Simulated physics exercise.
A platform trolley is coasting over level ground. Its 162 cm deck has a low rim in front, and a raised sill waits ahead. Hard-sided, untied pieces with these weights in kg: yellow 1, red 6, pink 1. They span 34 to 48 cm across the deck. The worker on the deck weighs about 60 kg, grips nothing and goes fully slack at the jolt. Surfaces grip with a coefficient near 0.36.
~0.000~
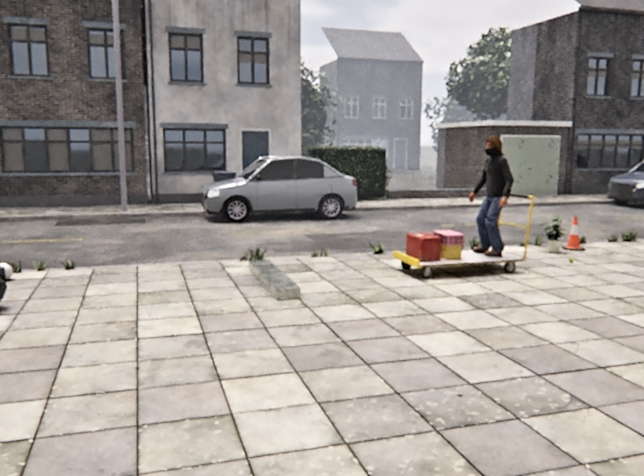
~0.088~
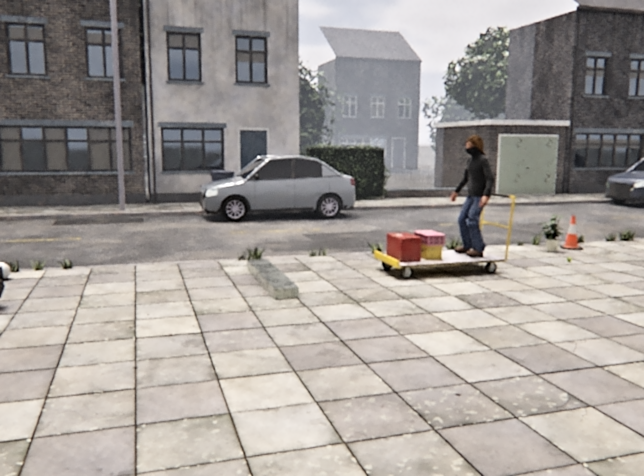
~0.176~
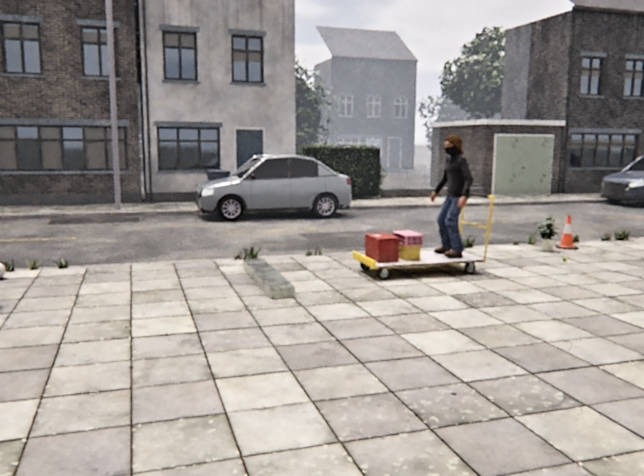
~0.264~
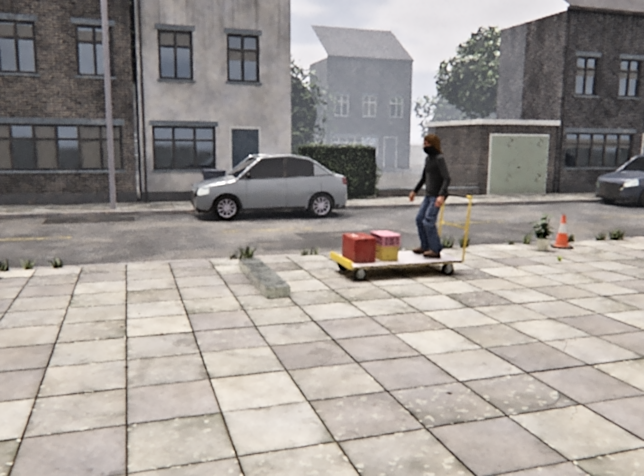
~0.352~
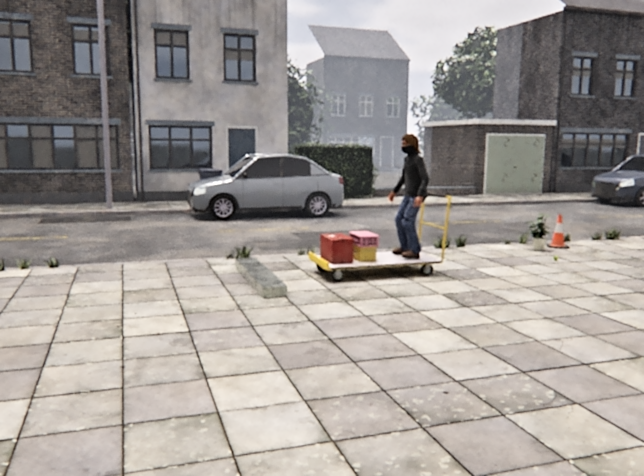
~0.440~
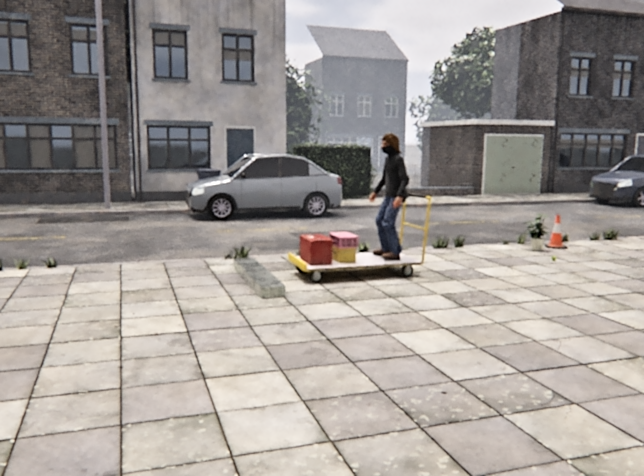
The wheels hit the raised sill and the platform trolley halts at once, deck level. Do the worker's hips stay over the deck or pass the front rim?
The worker's hips go over the front rim at this speed.
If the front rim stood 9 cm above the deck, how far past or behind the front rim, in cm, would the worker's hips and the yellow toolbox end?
In that case hips 120 past, yellow 50 behind.
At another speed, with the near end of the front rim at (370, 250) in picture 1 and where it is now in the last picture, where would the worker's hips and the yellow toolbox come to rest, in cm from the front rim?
In that case hips 70 behind, yellow 50 behind.
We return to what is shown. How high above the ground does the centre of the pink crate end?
Some 5 cm up.
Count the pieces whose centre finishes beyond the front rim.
2 of them.
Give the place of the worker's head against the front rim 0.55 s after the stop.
Some 30 cm past it.
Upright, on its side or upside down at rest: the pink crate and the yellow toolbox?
At rest: Pink upside down, yellow upright.
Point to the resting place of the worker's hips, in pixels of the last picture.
Around (125, 274).
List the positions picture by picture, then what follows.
Hips (498, 193), pink crate (448, 238), rim corner (419, 265); 182 cm short of the stop, in the first picture.
Hips (479, 193), pink crate (429, 238), rim corner (398, 265); 155 cm short of the stop, in the second picture.
Hips (458, 193), pink crate (408, 238), rim corner (375, 266); 128 cm short of the stop, in the third picture.
Hips (437, 193), pink crate (385, 239), rim corner (351, 266); 101 cm short of the stop, in the fourth picture.
Hips (416, 193), pink crate (364, 239), rim corner (328, 267); 74 cm short of the stop, in the fifth picture.
Hips (396, 193), pink crate (343, 240), rim corner (306, 269); 47 cm short of the stop. Speed about 3.1 m/s, in the sixth picture.
After 0.59 s the deck stops.
After 0.84 s the worker's hips are 67 cm behind the rim, near (310, 215) in the last picture's view.
After 1.14 s the worker's hips are 23 cm behind the rim, near (278, 211) in the last picture's view.
After 1.59 s the worker's hips are 66 cm past the rim, near (209, 235) in the last picture's view.
At rest, 4.6 s, past the rim, red carton, pink crate and the worker's hips; behind it, yellow toolbox.
